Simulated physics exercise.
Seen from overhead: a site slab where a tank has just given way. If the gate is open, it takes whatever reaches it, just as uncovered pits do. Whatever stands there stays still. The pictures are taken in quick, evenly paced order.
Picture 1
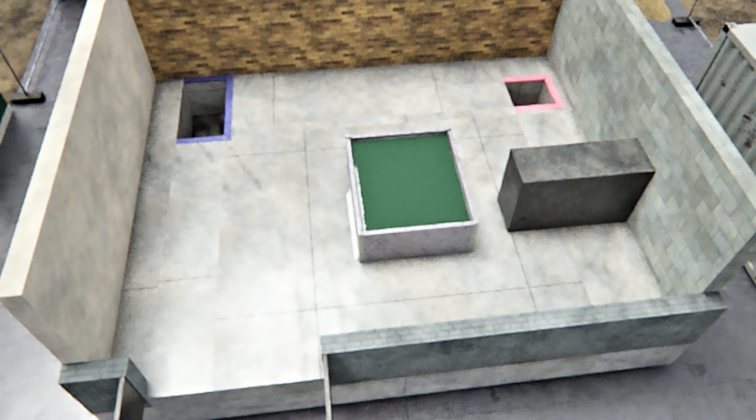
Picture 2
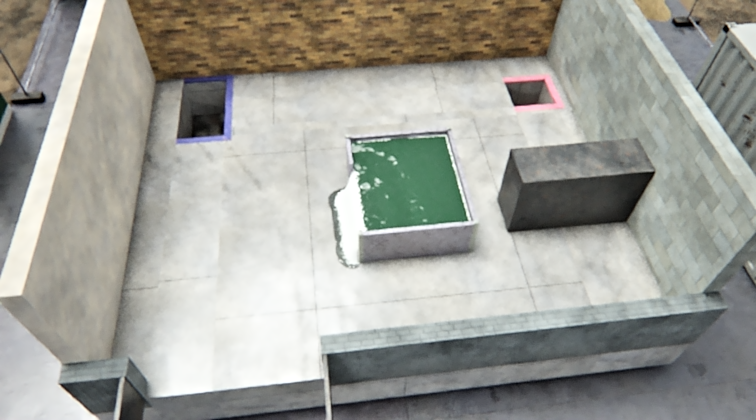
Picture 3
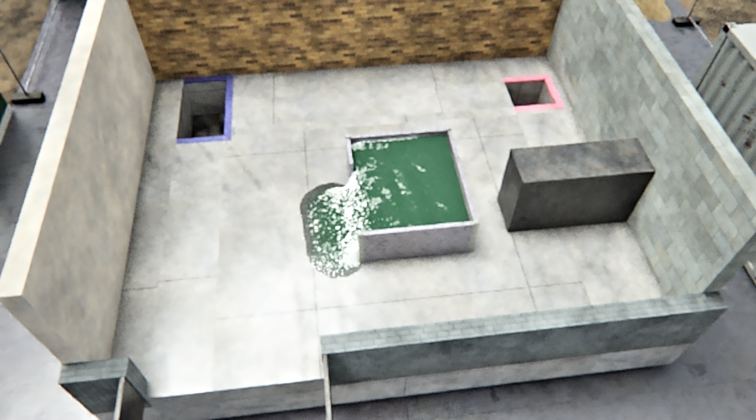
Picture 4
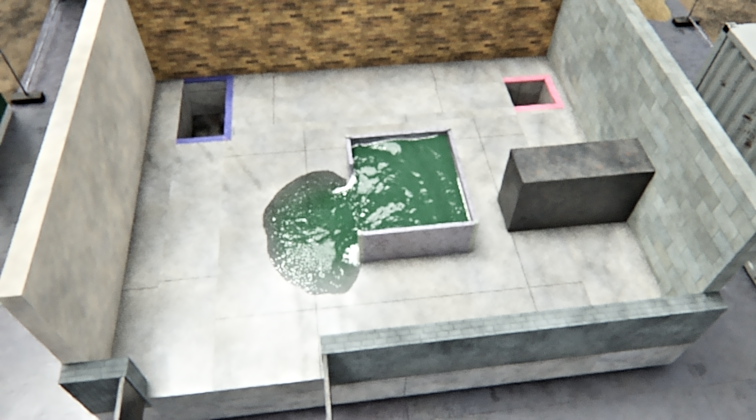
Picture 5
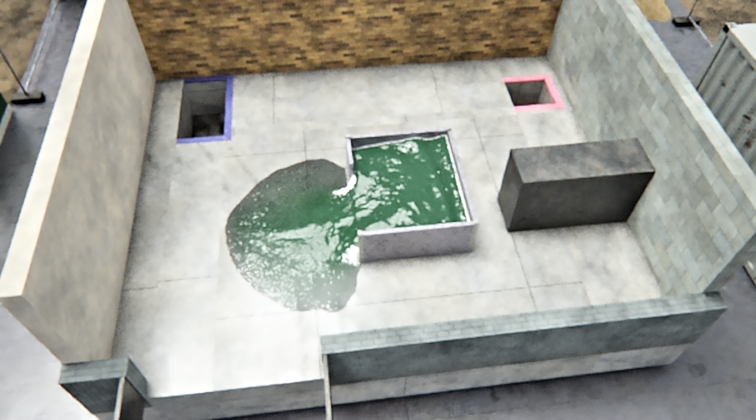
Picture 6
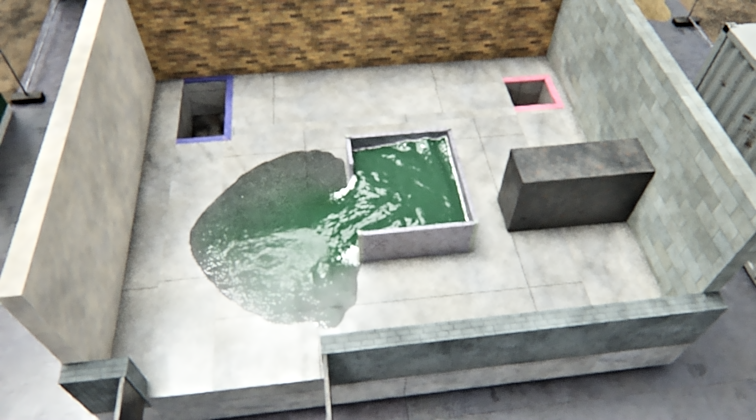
Green water sits still in a square tank on a walled concrete slab, between a dark block on the right and two framed pits toward the back. It then bursts through the tank's left side in a white, foamy rush and fans out leftward across the floor in a widening, rounded sheet.
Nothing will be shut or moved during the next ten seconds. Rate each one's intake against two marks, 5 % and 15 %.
Ratings: Gate - above the 15 % mark; blue pit - above the 15 % mark; pink pit - below the 5 % mark.
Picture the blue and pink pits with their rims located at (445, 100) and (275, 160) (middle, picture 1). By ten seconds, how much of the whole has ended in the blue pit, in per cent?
Share, blue pit, approx.: 8 in a hundred.
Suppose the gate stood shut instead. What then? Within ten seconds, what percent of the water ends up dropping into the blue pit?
I'd say the blue pit gets around 35 percent.
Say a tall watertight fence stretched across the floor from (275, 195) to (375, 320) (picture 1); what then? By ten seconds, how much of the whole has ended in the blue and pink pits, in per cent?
I'd say blue collects roughly 30 % while pink collects roughly 8 %.
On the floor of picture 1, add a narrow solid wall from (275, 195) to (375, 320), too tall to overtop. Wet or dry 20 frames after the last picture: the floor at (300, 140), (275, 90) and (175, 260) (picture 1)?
In the order you listed them: Soaked, soaked, unsoaked.
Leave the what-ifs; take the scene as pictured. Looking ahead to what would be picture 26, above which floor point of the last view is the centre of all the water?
Close to (271, 228), I reckon.
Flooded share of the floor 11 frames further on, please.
Some 35 in a hundred.
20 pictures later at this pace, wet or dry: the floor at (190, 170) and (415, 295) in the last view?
First swamped, then spared.
A moment on, water covers 30 % of the floor; the gate 0 %, the blue pit 0 %, the pink pit 0 %.
Next, water covers 35 % of the floor; the gate 3 %, the blue pit 1 %, the pink pit 0 %.
Then, water covers 35 % of the floor; the gate 10 %, the blue pit 6 %, the pink pit 0 %.
Later, water covers 40 % of the floor; the gate 22 %, the blue pit 18 %, the pink pit 0 %.
In the end, water covers 55 % of the floor; the gate 31 %, the blue pit 26 %, the pink pit 0 %.
